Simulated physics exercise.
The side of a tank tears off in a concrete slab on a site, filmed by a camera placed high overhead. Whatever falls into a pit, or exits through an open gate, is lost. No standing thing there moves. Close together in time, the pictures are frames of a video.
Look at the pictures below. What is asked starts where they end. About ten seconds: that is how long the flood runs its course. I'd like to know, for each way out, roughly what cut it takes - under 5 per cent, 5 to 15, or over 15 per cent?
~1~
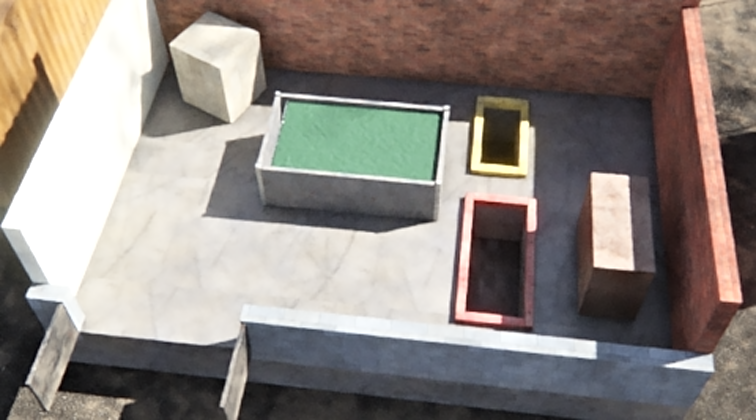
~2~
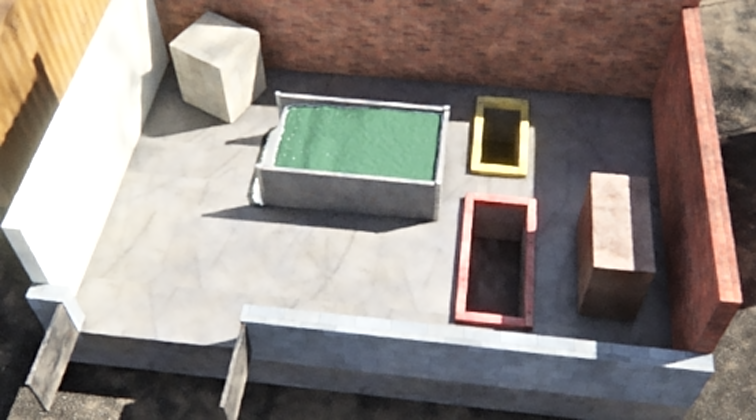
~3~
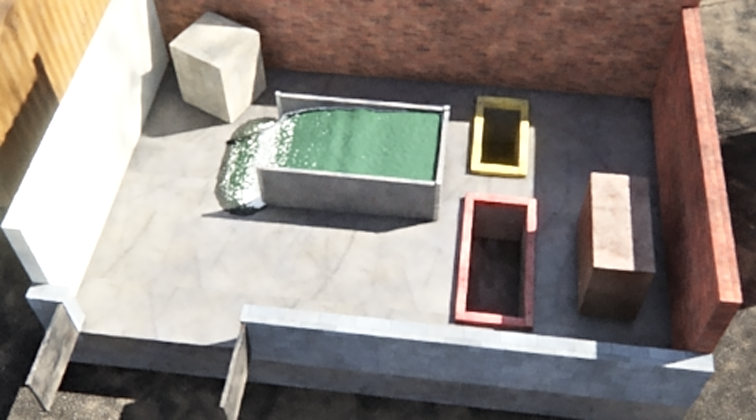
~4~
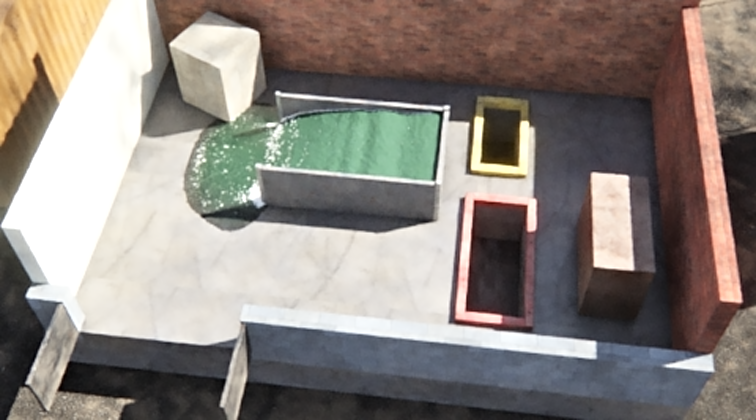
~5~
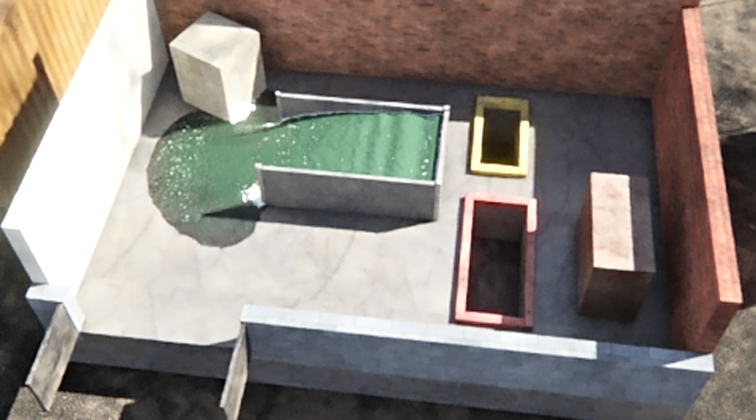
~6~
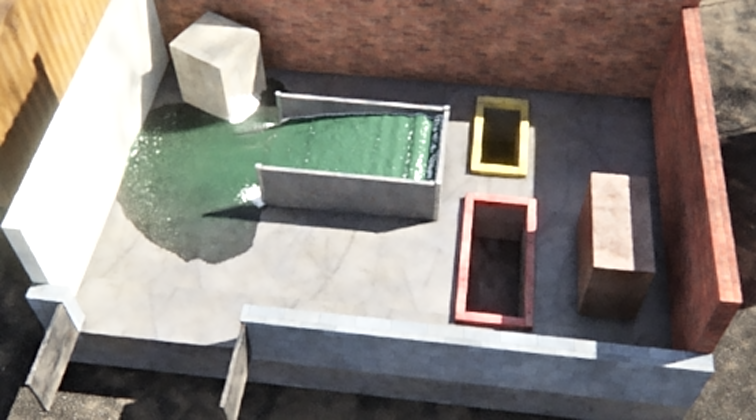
At the end, I'd say the gate drains a lot - upwards of fifteen per cent; I'd say the yellow pit drains very little - not reaching five per cent; I'd say the red pit drains very little - not reaching five per cent.
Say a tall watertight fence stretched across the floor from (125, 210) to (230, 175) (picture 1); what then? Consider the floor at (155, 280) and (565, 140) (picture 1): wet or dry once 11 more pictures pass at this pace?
In the listed order, the first spot is swamped and the second is spared.
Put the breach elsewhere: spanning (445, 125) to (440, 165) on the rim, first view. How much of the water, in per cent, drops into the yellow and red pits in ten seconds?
In percent: Yellow 14, red 10.
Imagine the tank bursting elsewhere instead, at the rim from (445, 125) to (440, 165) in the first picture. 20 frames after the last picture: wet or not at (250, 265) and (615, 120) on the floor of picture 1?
Point one not reached, point two waterlogged.
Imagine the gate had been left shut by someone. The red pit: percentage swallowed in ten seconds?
The red pit gets 6 per cent.
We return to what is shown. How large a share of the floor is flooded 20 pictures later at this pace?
The answer is around 45 per cent.
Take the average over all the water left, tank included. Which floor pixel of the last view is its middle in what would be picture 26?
Around (227, 159).
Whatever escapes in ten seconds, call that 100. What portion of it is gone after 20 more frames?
That comes to 25 per cent, as I work it out.
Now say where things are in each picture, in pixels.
Still water in the tank at (355, 141), in the first picture.
The front is at a hidden place, out from the gap at (275, 156), in the second picture.
The front is at (253, 124), out from the gap at (275, 157), in the third picture.
The front is at (194, 202), out from the gap at (275, 158), in the fourth picture.
The front is at (165, 139), out from the gap at (275, 159), in the fifth picture.
Water pours out at (275, 158) and has run to (146, 120), in the sixth picture.
A moment on, water covers 25 % of the floor; the gate 0 %, the yellow pit 0 %, the red pit 0 %.
Next, water covers 30 % of the floor; the gate 1 %, the yellow pit 0 %, the red pit 0 %.
Then, water covers 45 % of the floor; the gate 12 %, the yellow pit 0 %, the red pit 0 %.
Later, water covers 60 % of the floor; the gate 34 %, the yellow pit 0 %, the red pit 0 %.
In the end, water covers 80 % of the floor; the gate 51 %, the yellow pit 0 %, the red pit 0 %.
